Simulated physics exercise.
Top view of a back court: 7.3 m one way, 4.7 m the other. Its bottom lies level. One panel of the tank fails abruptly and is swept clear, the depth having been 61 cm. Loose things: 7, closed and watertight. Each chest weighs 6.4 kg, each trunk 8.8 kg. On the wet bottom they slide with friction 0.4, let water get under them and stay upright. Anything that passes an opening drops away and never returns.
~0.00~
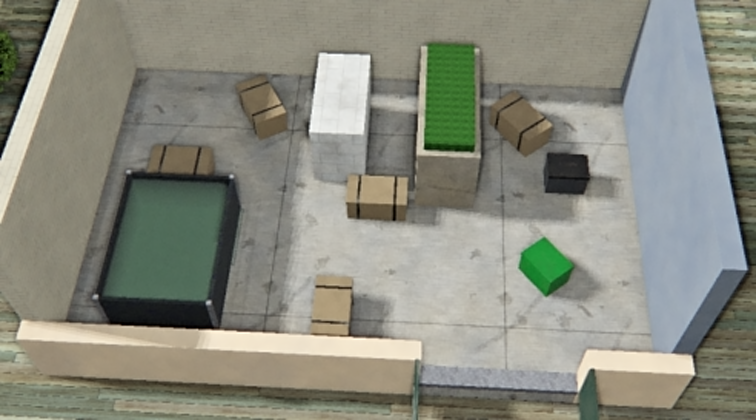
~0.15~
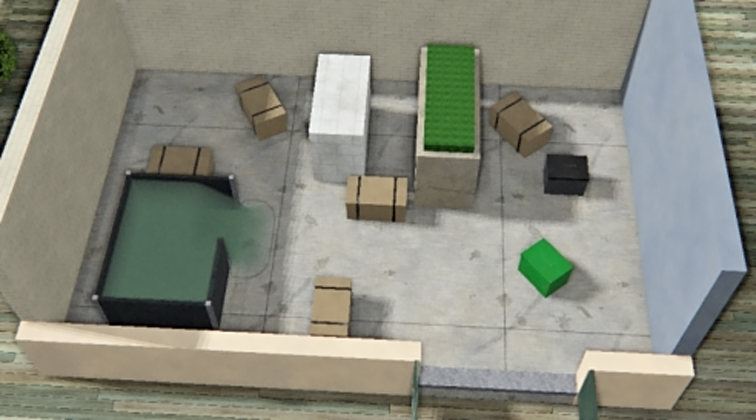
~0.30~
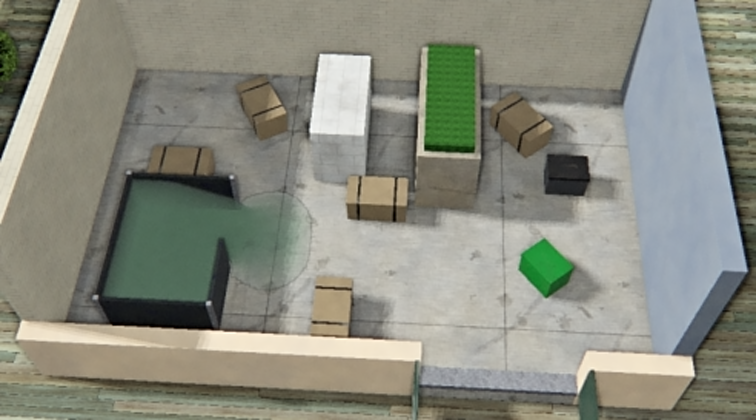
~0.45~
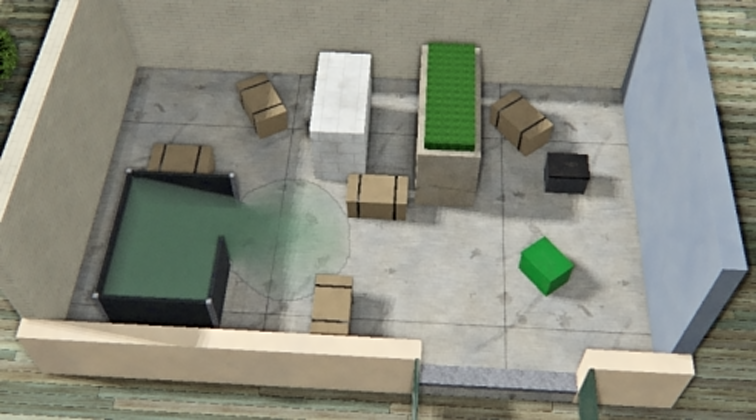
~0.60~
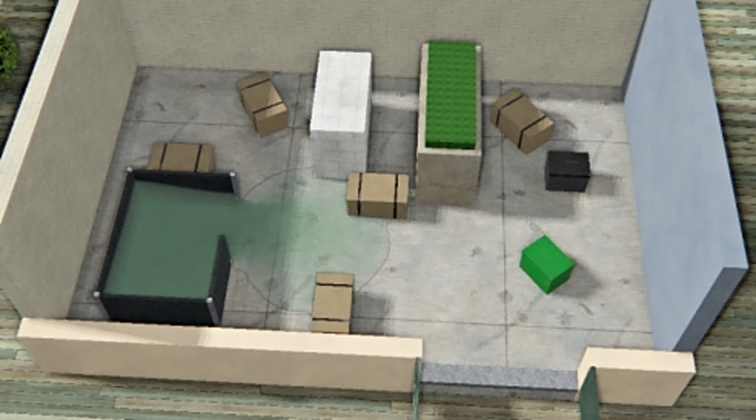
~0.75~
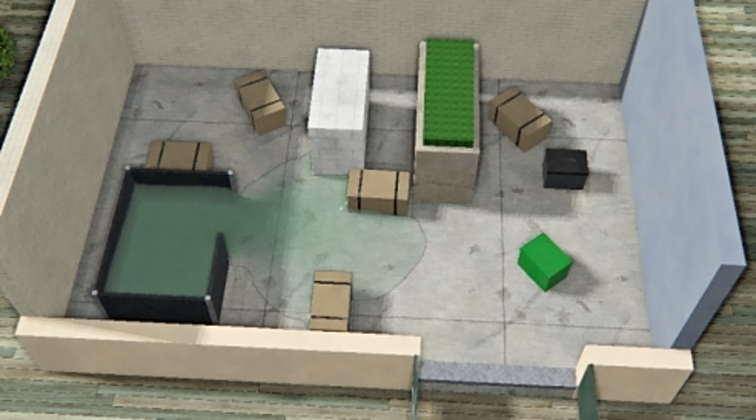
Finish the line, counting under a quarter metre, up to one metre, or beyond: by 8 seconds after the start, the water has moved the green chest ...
It has moved it a long way.
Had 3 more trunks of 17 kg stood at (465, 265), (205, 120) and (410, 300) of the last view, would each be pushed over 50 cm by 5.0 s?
Beyond it, within it, beyond it.
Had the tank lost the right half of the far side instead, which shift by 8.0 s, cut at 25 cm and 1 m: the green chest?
What happens next is that the green chest does not really budge.
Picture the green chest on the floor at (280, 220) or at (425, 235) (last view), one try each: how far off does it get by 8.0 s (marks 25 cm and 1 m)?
Well, the first time it covers a big distance, and the second time it covers a big distance.
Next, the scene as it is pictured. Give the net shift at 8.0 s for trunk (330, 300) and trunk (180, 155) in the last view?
Lab note - in order: Gone out; 0 cm.
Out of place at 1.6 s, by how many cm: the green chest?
10 cm, give or take.
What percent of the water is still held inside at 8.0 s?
About 86 per cent.
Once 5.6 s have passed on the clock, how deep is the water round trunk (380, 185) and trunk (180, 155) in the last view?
I'd put it at 9 cm and 0 cm respectively.
After 1.6 s the green chest is near (556, 256), 0.1 m from its start, aground; 0 of 7 are out; 1 afloat.
After 3.6 s the green chest is near (638, 263), 1.1 m from its start, afloat; 0 of 7 are out; 2 afloat.
After 5.6 s the green chest is near (625, 228), 1.1 m from its start, afloat; 0 of 7 are out; 3 afloat.
After 8.0 s the green chest is near (618, 167), 1.7 m from its start, afloat; 1 of 7 are out; 4 afloat.
